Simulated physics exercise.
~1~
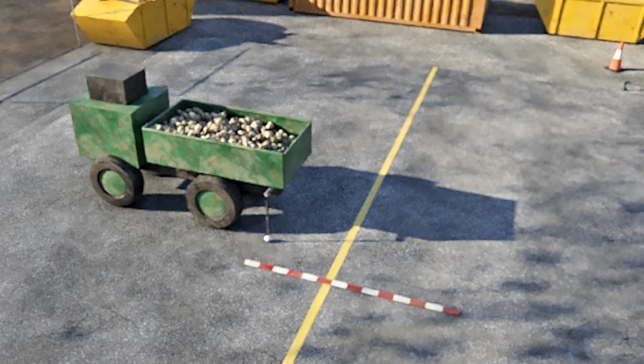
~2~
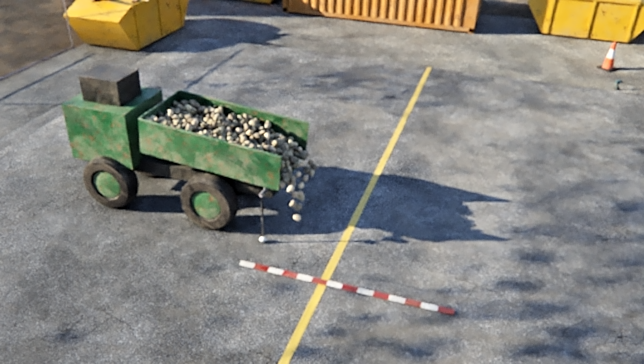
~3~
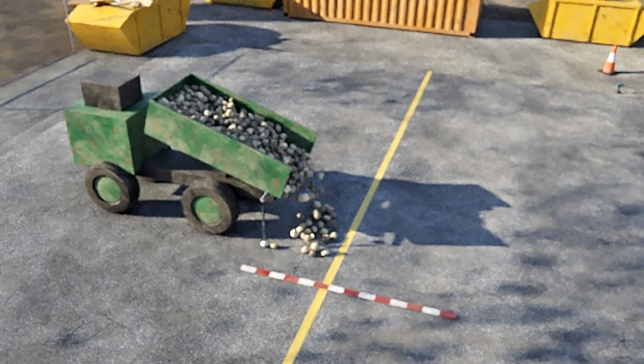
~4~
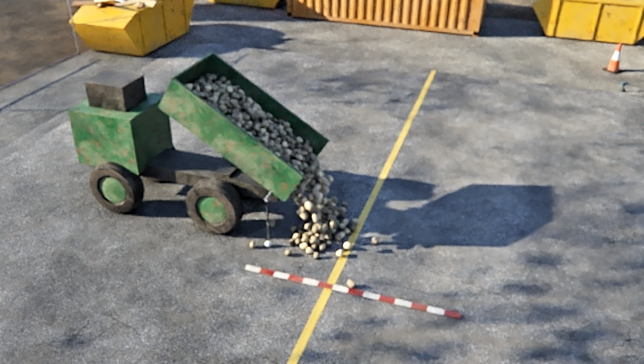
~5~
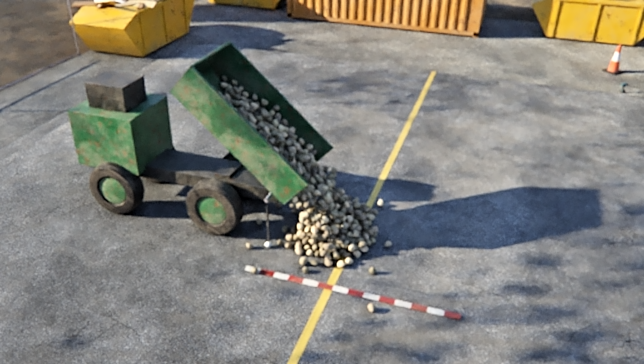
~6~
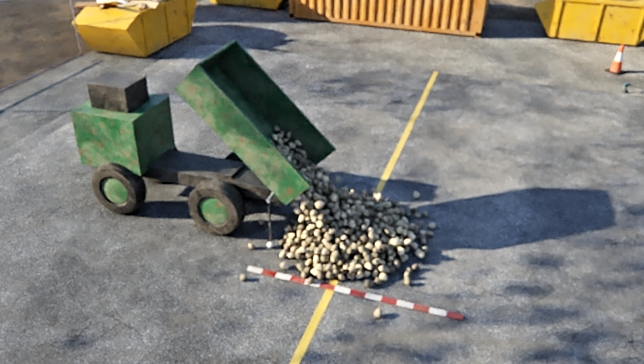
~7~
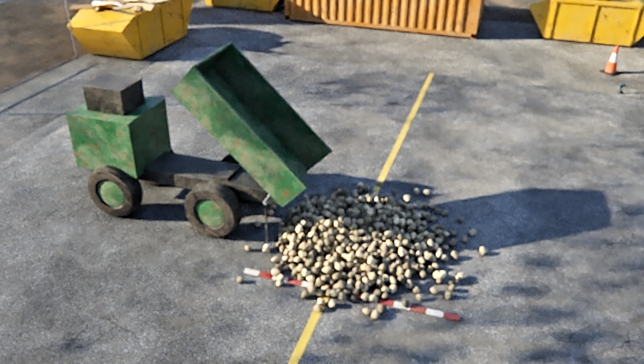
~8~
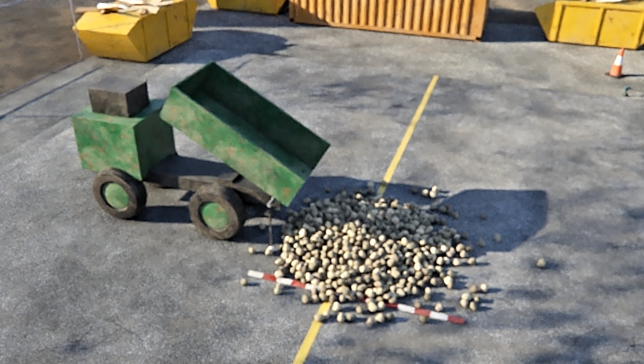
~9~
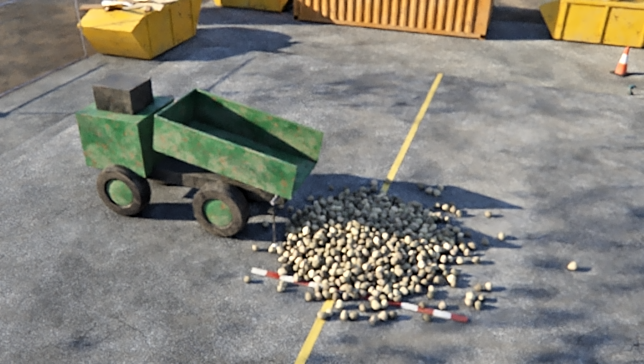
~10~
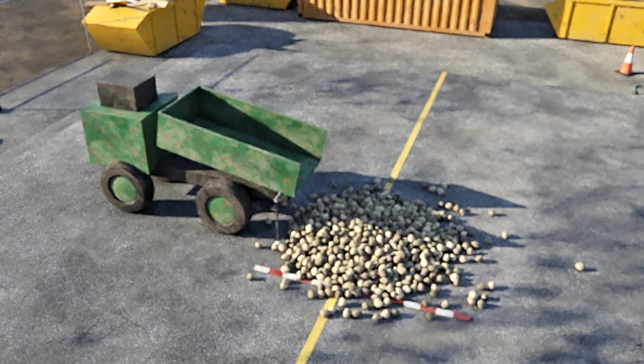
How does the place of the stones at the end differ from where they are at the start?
At the start the stones are loaded in the green body of the truck. By the end they lie on the ground to the right of the truck, in a heap spread across the yellow line.
